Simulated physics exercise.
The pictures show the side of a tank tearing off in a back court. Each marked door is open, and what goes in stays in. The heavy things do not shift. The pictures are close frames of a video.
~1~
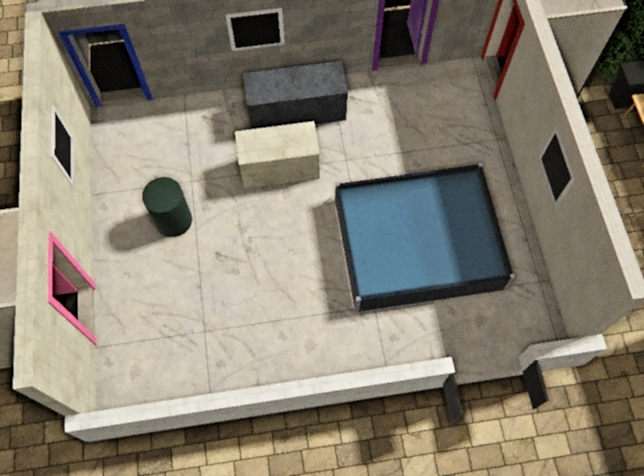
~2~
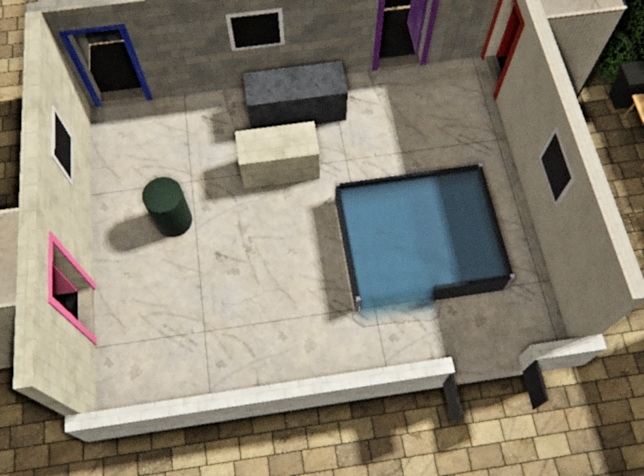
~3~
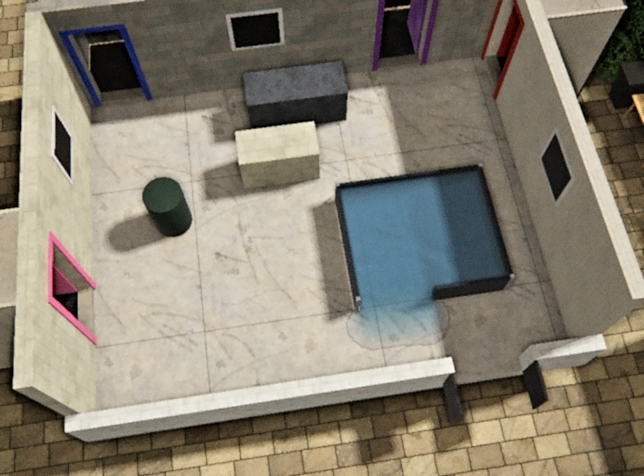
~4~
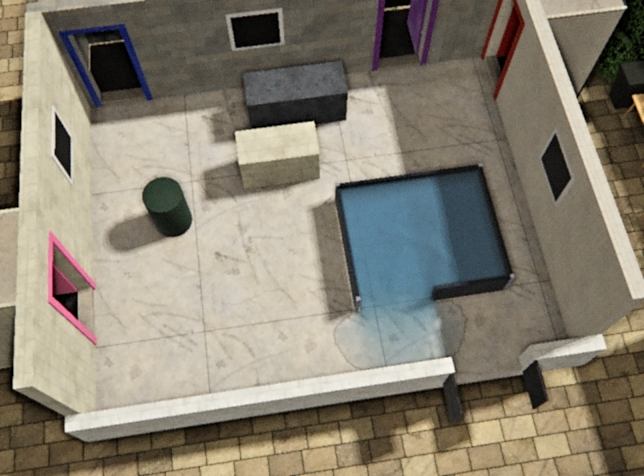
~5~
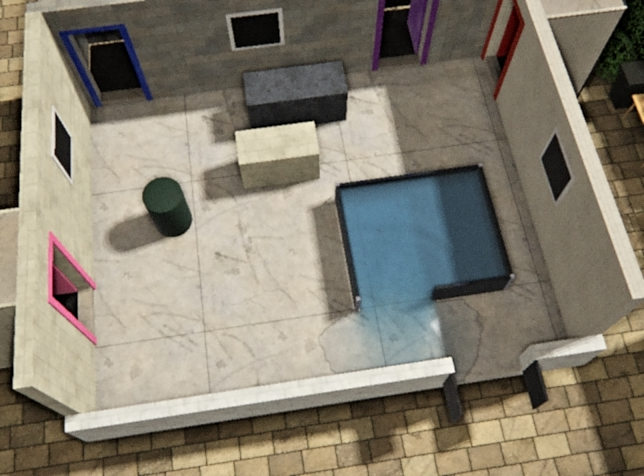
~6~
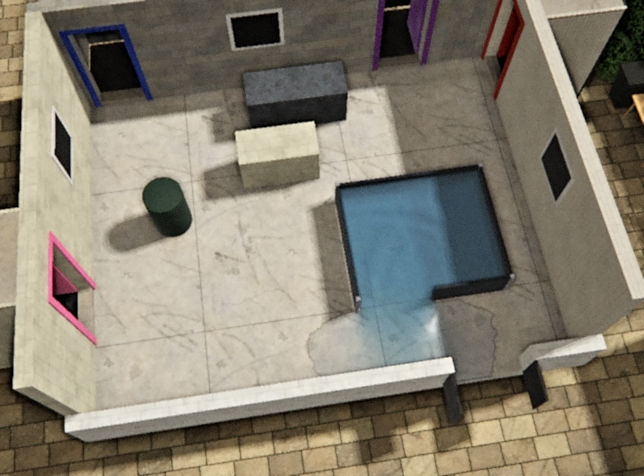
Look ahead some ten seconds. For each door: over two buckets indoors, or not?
In the end: The purple door admits no more than that; the red door admits no more than that; the blue door admits no more than that; the pink door admits no more than that.
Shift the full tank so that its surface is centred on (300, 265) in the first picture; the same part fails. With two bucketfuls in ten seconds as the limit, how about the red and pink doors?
In short: The red door keeps below it; the pink door holds.
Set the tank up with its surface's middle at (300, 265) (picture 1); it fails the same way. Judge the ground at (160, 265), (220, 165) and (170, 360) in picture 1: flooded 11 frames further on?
In that order: Free of water, clear, awash.
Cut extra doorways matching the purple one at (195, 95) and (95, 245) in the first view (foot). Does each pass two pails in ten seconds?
In turn: Lets less in, goes over.
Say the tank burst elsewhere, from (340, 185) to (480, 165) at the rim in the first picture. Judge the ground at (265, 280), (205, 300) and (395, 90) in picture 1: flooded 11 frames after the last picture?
As listed: Free of water, no water, under water.
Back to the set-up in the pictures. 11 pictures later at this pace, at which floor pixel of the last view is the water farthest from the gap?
Near (141, 415).
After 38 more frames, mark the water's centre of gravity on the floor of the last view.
I would point to (321, 279).
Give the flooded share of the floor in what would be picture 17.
Some 25 per cent.
A moment on, water covers 10 % of the floor; the purple door not reached, the red door not reached, the blue door not reached, the pink door not reached.
Next, water covers 25 % of the floor; the purple door not reached, the red door not reached, the blue door not reached, the pink door not reached.
Then, water covers 40 % of the floor; the purple door not reached, the red door not reached, the blue door not reached, the pink door wet at the sill, nothing in.
Later, water covers 60 % of the floor; the purple door not reached, the red door wet at the sill, nothing in, the blue door wet at the sill, nothing in, the pink door under two buckets in.
In the end, water covers 90 % of the floor; the purple door wet at the sill, nothing in, the red door wet at the sill, nothing in, the blue door under two buckets in, the pink door under two buckets in.
